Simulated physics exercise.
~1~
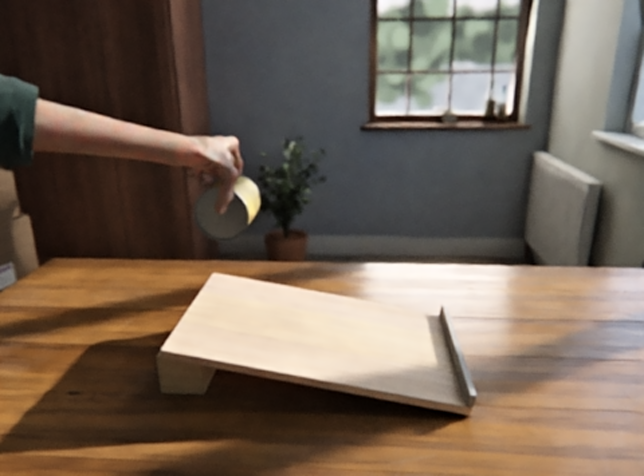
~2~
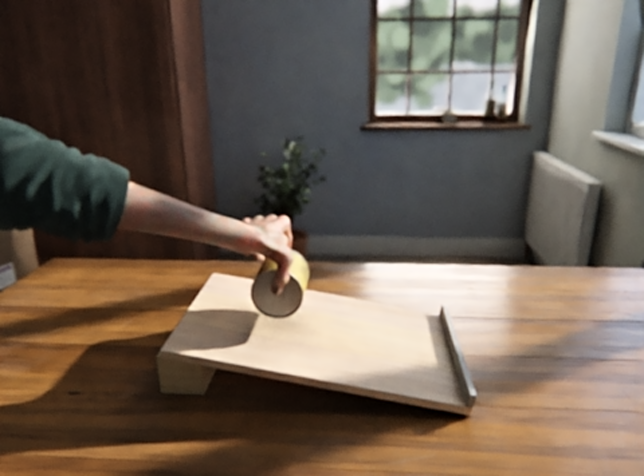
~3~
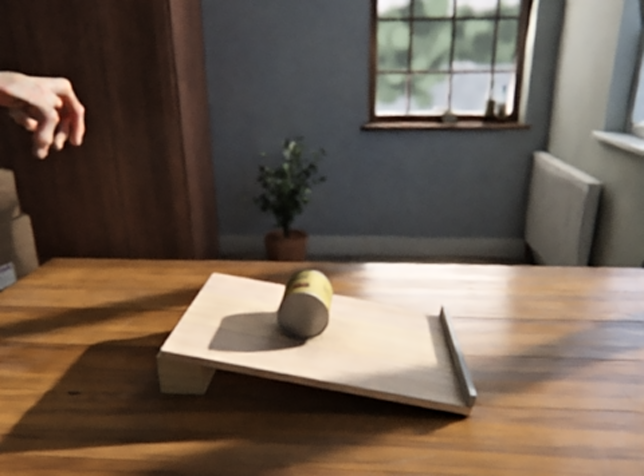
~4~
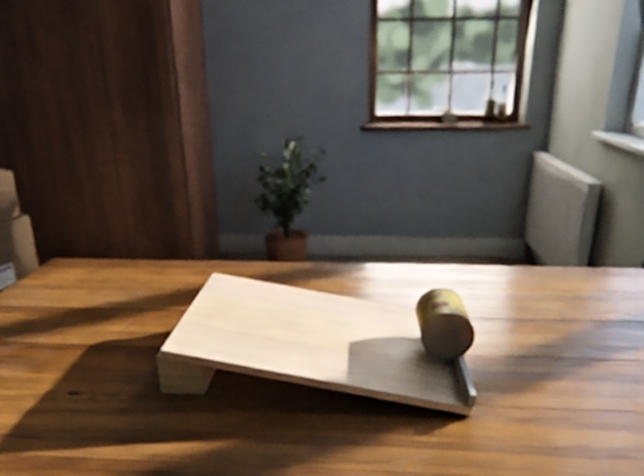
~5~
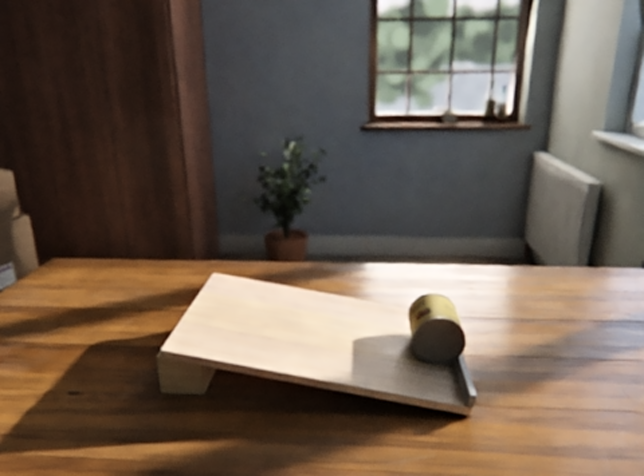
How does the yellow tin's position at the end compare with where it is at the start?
At the start the yellow tin is held in the air above the higher left end of the board. At the end it is on the board near the raised strip at the low right end, farther right and lower down.
